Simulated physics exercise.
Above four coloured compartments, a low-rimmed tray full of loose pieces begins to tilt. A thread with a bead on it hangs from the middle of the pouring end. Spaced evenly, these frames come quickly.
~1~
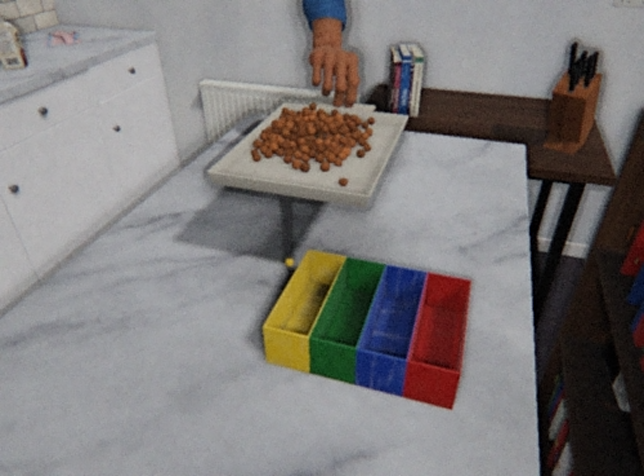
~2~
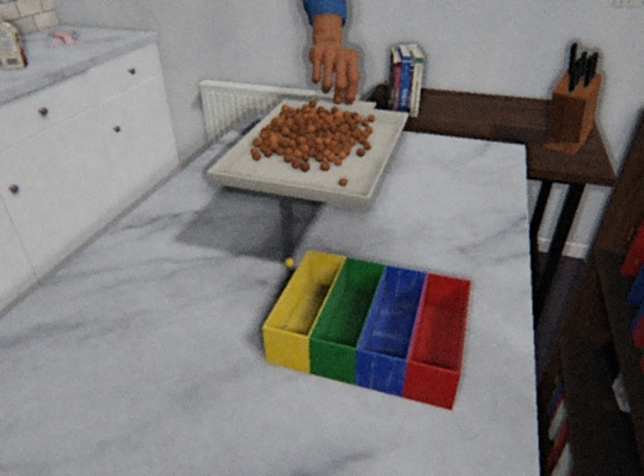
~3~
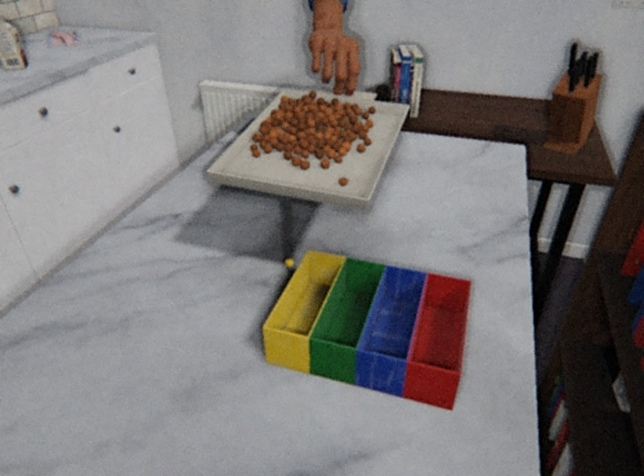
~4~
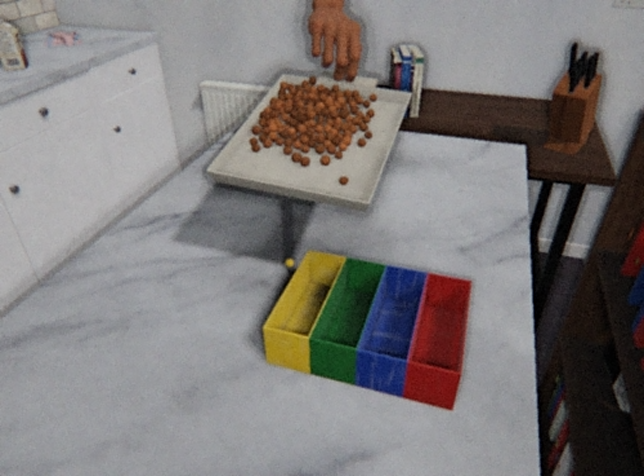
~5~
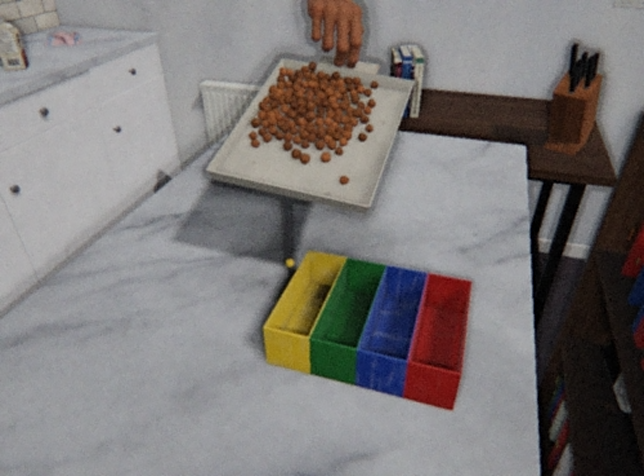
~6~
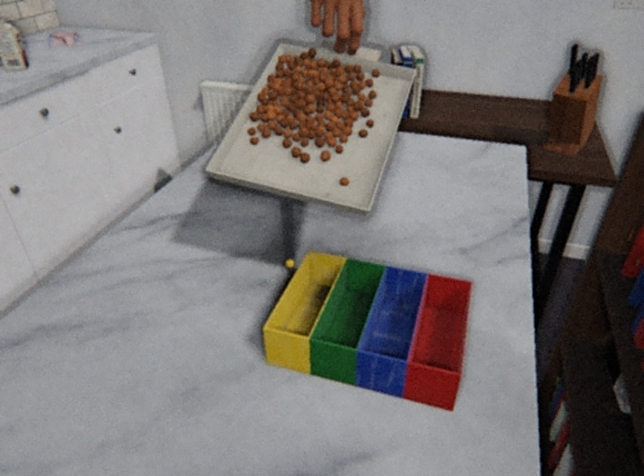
To begin with, a hand hovers behind a nearly level, low-rimmed tray of hazelnuts, above a box with yellow, green, blue and red compartments on a marble surface. The tray's far side then gradually rises, tilting it toward the box, its right front corner lowest, while the nuts stay heaped together.
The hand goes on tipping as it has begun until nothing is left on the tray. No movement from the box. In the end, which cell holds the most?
The green cell holds the most.
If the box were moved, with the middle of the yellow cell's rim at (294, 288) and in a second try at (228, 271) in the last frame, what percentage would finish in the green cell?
First position: Some 40 %; second position: Some 10 %.
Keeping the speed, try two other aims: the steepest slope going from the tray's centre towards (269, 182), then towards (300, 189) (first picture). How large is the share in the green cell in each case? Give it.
In order: About 0, then 20 percent.
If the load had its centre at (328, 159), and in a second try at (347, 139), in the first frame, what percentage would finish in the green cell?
First case: Some 50 %; second case: Some 50 %.
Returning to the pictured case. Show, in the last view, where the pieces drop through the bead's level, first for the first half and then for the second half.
It goes through near (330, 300) first, then near (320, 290).
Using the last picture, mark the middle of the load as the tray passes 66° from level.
Somewhere near pixel (320, 178).
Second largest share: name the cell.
The answer here is the cell in yellow.
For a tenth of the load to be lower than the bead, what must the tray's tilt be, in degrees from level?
Near 70 degrees.
Soon after the last picture, tray tipped steeply; most on the tray; a stray few in the green cell; a stray few in the blue cell; a stray few in the yellow cell; a small part falling or outside the box.
A little later, tray tipped past a quarter turn; about a third on the tray; about a quarter in the green cell; a small part in the yellow cell; a small part in the blue cell; about a quarter falling or outside the box.
Later still, tray tipped past a quarter turn; about half in the green cell; about a quarter in the yellow cell; a small part in the blue cell; about a quarter falling or outside the box.
At rest, tray tipped past a quarter turn; about half in the green cell; about a quarter in the yellow cell; a small part in the blue cell; none in the red cell; about a quarter outside the box.
